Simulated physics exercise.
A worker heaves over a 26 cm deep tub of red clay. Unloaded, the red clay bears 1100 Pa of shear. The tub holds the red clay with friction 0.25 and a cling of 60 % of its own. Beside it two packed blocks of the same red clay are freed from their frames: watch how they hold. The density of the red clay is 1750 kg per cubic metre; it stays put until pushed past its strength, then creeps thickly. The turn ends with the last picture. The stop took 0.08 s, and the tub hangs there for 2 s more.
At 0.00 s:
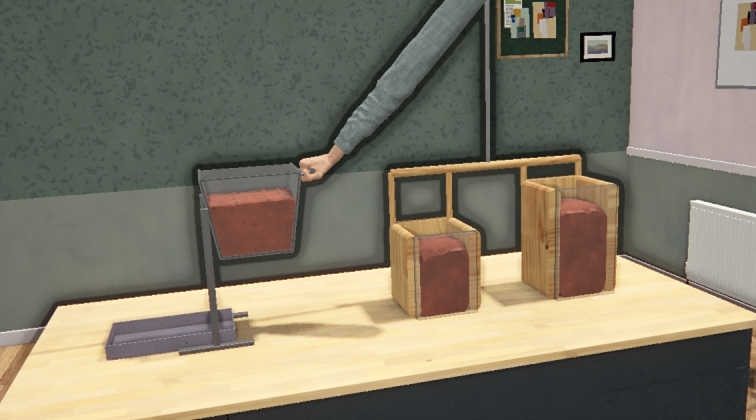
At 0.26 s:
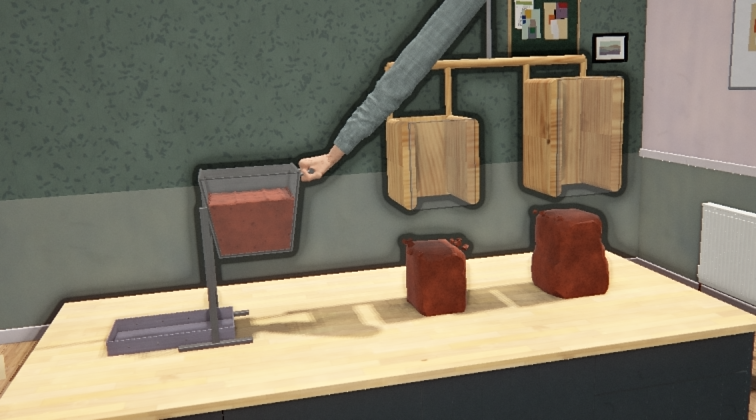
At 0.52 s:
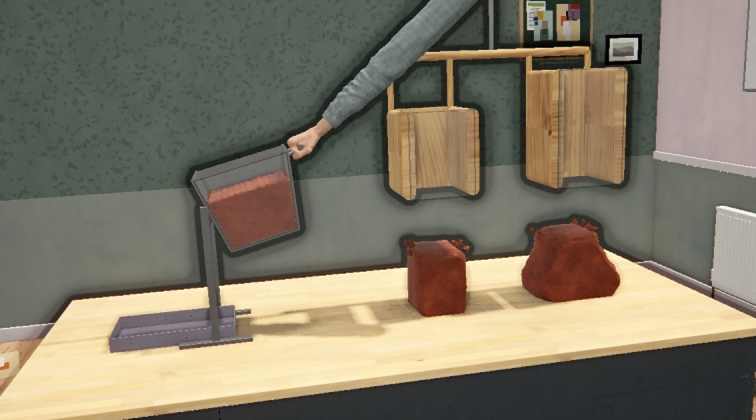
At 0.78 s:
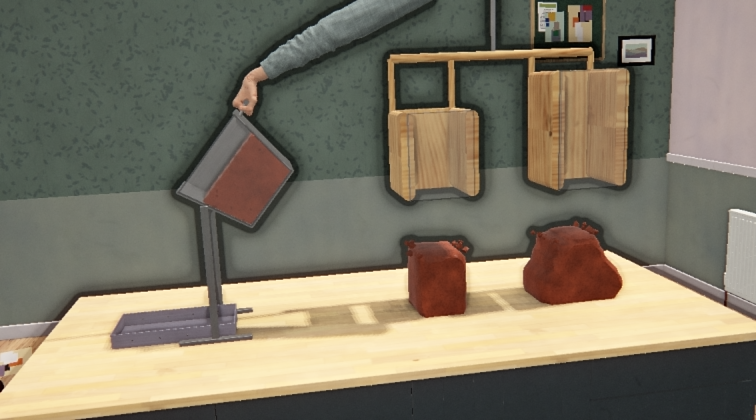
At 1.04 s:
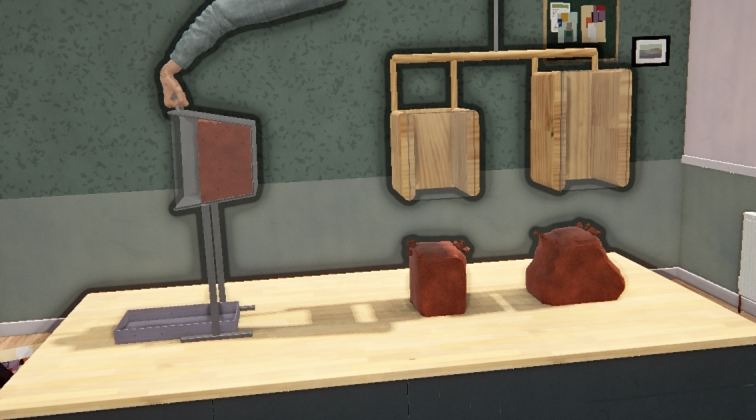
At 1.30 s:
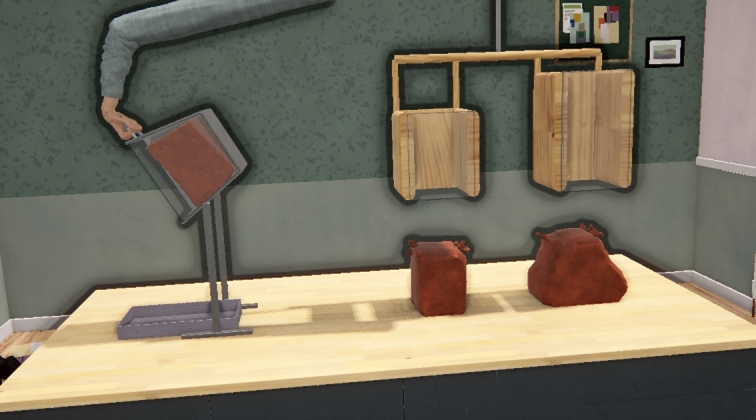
On a wooden tabletop, wooden boxes lift off two red clay blocks, the right one slumping, before a hand tilts a clay-filled tub leftward.
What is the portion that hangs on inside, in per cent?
Close to 0 per cent.
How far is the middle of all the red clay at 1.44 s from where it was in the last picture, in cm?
About 12 cm.
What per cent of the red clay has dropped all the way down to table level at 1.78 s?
Some 100 per cent.
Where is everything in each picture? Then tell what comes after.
The first picture shows handle-side rim at (299, 172), tilt 0 degrees; crest of the red clay at (264, 201); block heights 24 cm, 34 cm (left to right).
The second picture shows handle-side rim at (297, 172), tilt 0 degrees; crest of the red clay at (263, 200); block heights 24 cm, 31 cm (left to right).
The third picture shows handle-side rim at (286, 151), tilt 14 degrees; crest of the red clay at (284, 179); block heights 24 cm, 25 cm (left to right).
The fourth picture shows handle-side rim at (233, 115), tilt 51 degrees; crest of the red clay at (254, 137); block heights 24 cm, 25 cm (left to right).
The fifth picture shows handle-side rim at (169, 114), tilt 88 degrees; crest of the red clay at (201, 121); block heights 24 cm, 25 cm (left to right).
The sixth picture shows handle-side rim at (127, 145), tilt 119 degrees; crest of the red clay at (187, 123); block heights 24 cm, 25 cm (left to right).
After 1.44 s, the tub is at 119 degrees and holds 68 %.
After 1.61 s, the tub is at 119 degrees and holds 0 %.
After 1.78 s, the tub is at 119 degrees and holds 0 %.
After 1.95 s, the tub is at 119 degrees and holds 0 %.
After 3.30 s, the tub is at 119 degrees and holds 0 %.
